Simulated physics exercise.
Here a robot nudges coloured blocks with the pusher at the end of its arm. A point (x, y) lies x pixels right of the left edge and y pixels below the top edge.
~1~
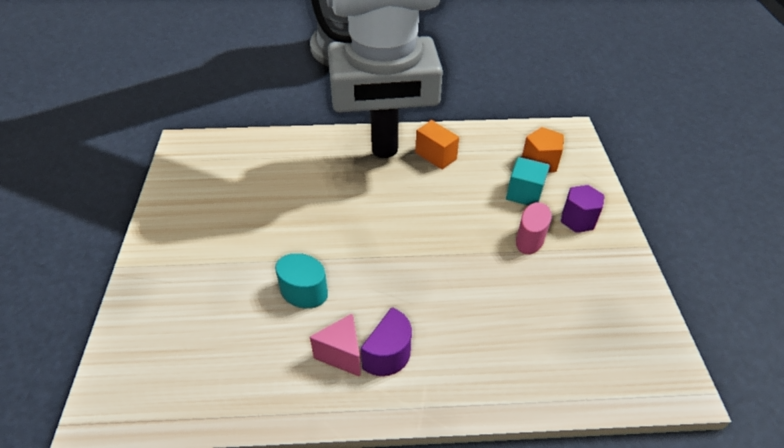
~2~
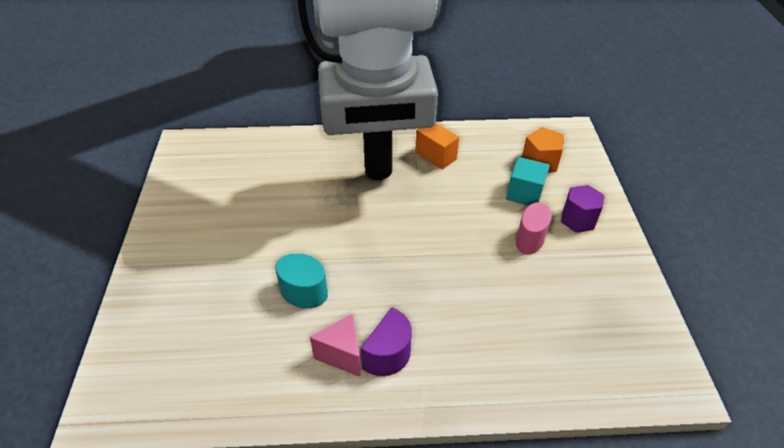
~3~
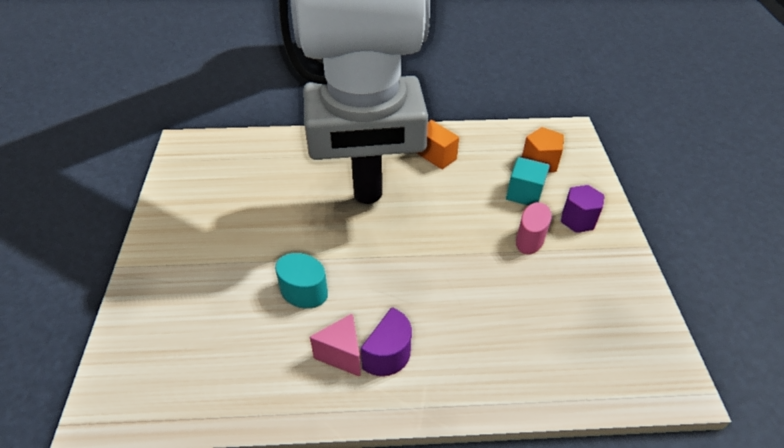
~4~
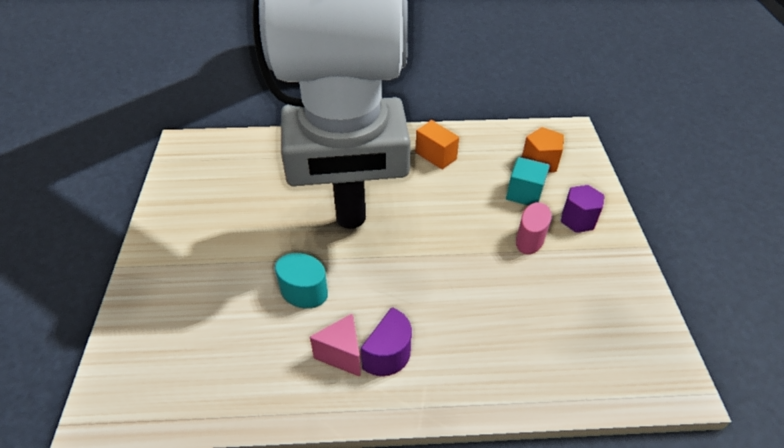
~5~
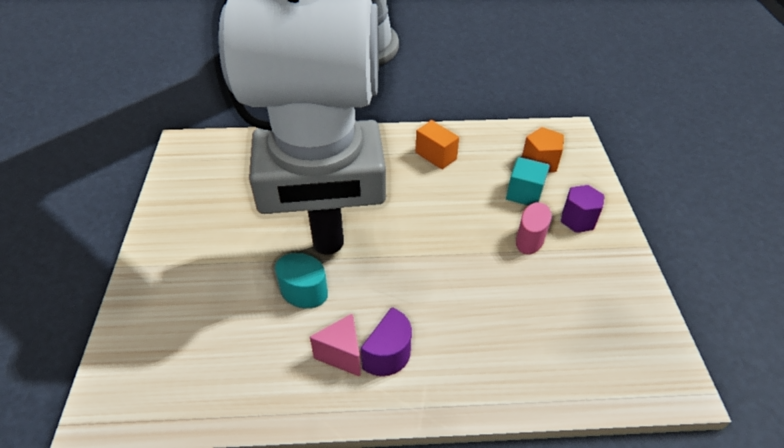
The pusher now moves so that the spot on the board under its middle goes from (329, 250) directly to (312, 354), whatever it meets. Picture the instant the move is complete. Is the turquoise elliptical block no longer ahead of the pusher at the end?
The answer is yes.
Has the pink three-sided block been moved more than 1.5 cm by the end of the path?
In short: No.
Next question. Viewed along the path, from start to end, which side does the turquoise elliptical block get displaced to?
It's set to shift right.
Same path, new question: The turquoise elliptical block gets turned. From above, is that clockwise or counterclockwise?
Viewed from above: Clockwise.
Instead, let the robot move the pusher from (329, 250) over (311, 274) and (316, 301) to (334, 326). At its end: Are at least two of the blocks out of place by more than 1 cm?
In short: No.
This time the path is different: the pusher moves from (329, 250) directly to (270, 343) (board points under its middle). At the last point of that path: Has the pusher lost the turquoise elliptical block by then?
No, it doesn't check out.
The first path, step by step. One third of the way, pusher at (323, 274); turquoise elliptical block at (292, 280), turned 20° clockwise.
Two thirds of the way, pusher at (318, 309); turquoise elliptical block at (275, 296), turned 60° clockwise.
At the end, pusher at (310, 347); turquoise elliptical block at (275, 296), turned 60° clockwise; pink three-sided block at (340, 345), turned 25° anticlockwise; purple D-shaped block still.
